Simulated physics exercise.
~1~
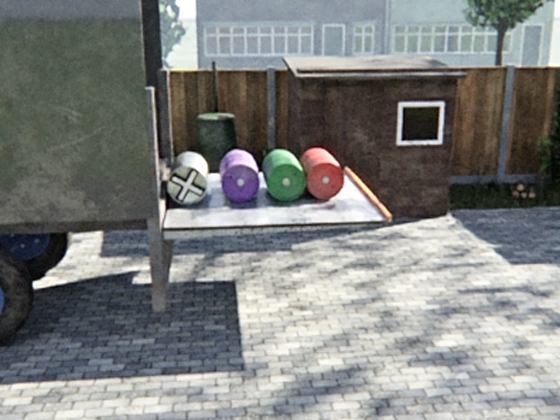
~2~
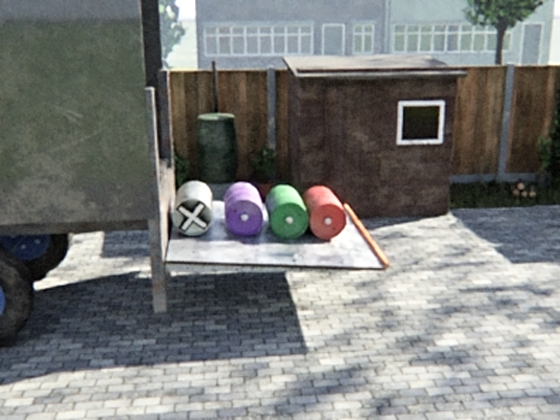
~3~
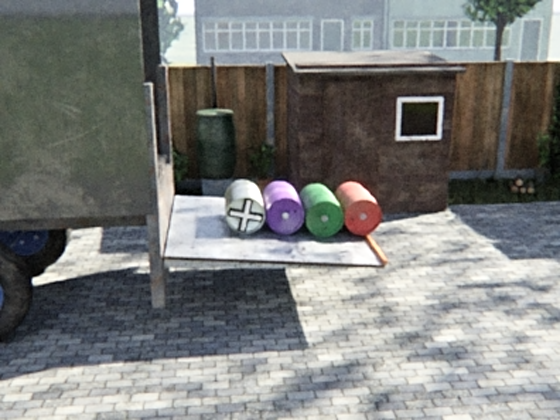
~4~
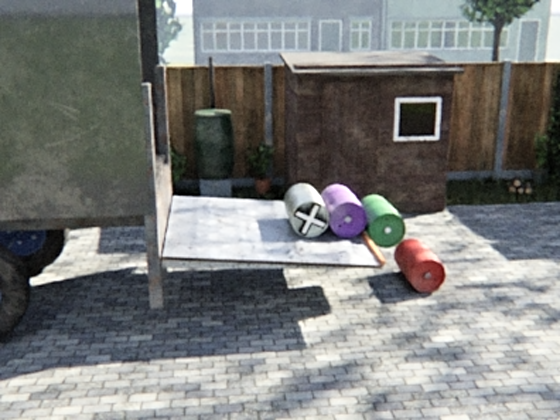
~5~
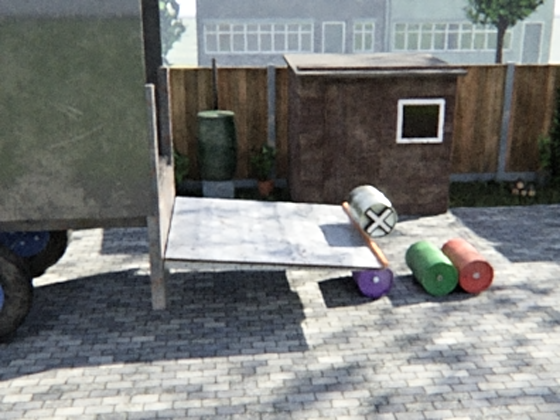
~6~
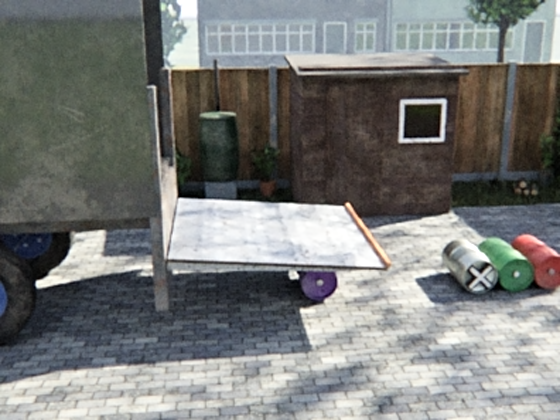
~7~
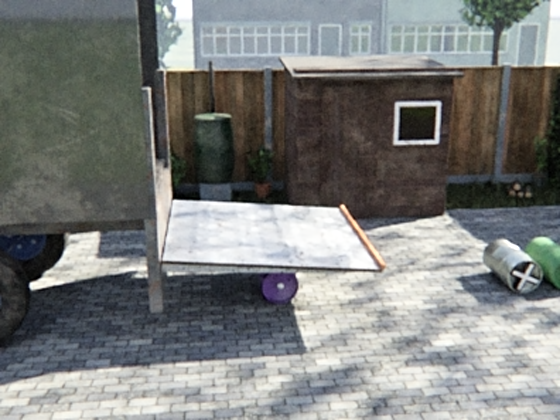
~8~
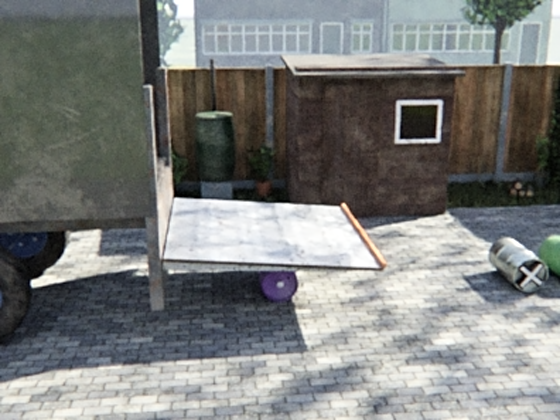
Four barrels roll off a tilting tail-lift, and the purple one ends up beneath it.
